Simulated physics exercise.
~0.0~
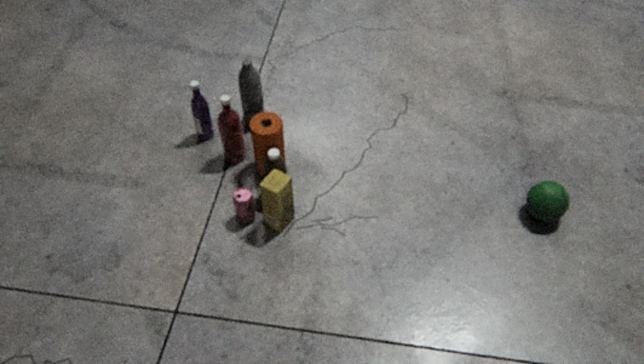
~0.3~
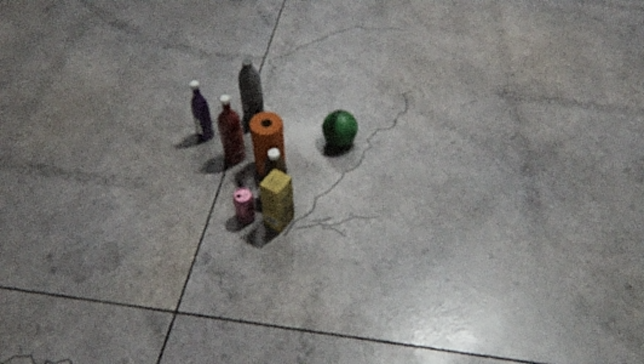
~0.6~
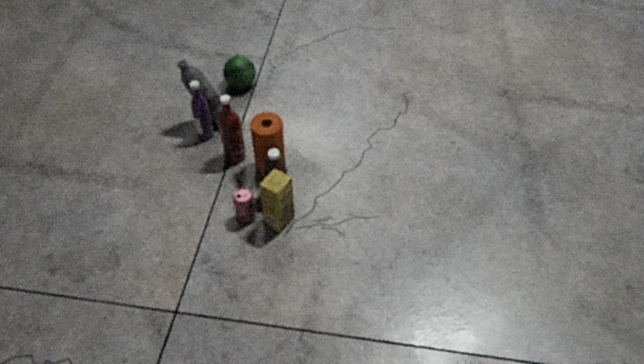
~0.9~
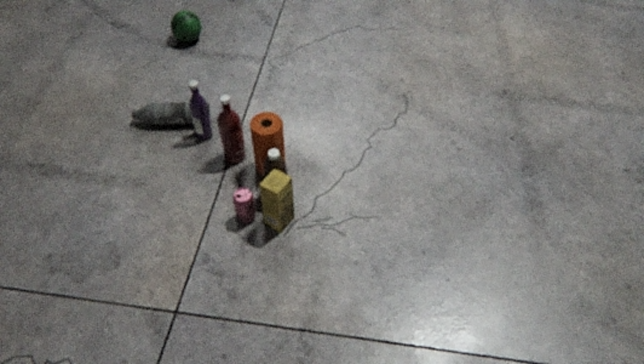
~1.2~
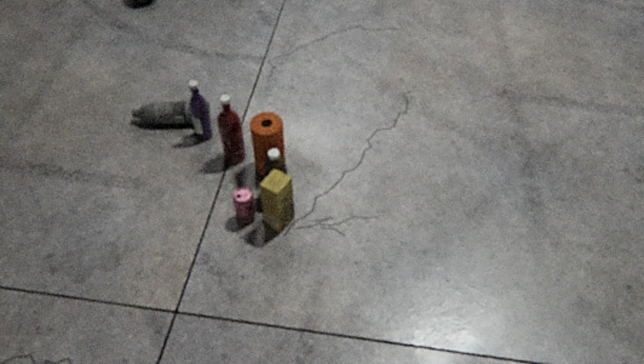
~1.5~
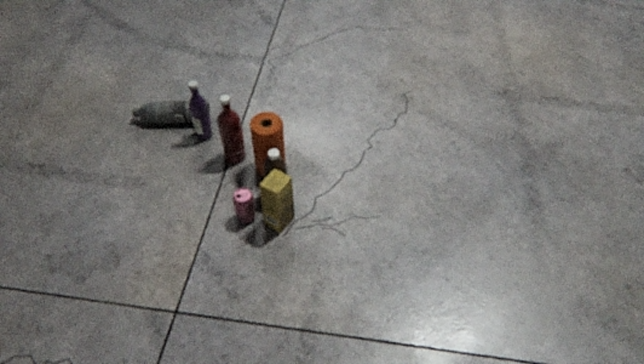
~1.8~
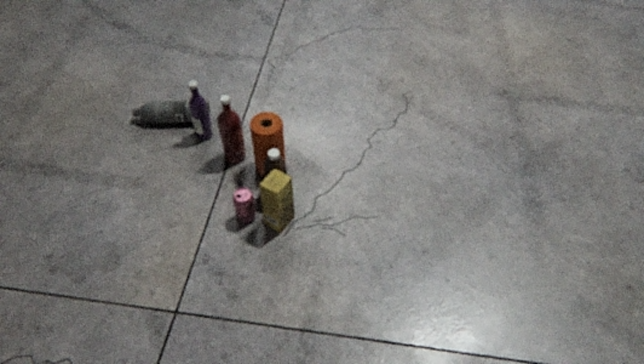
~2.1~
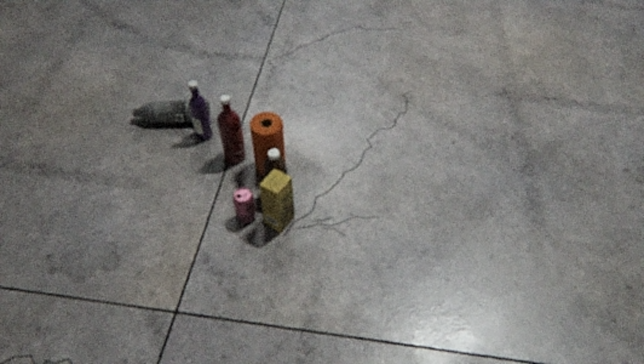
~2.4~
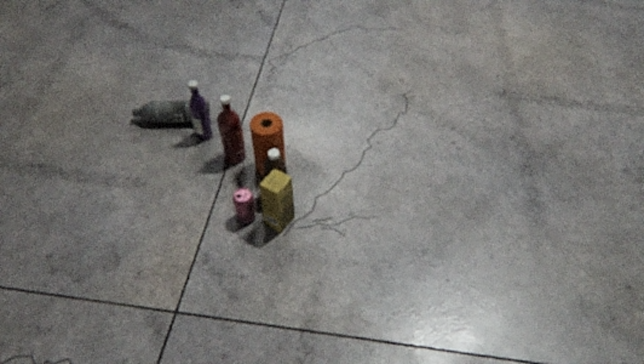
A green ball rolls left, knocks over the grey bottle, and leaves the others standing.
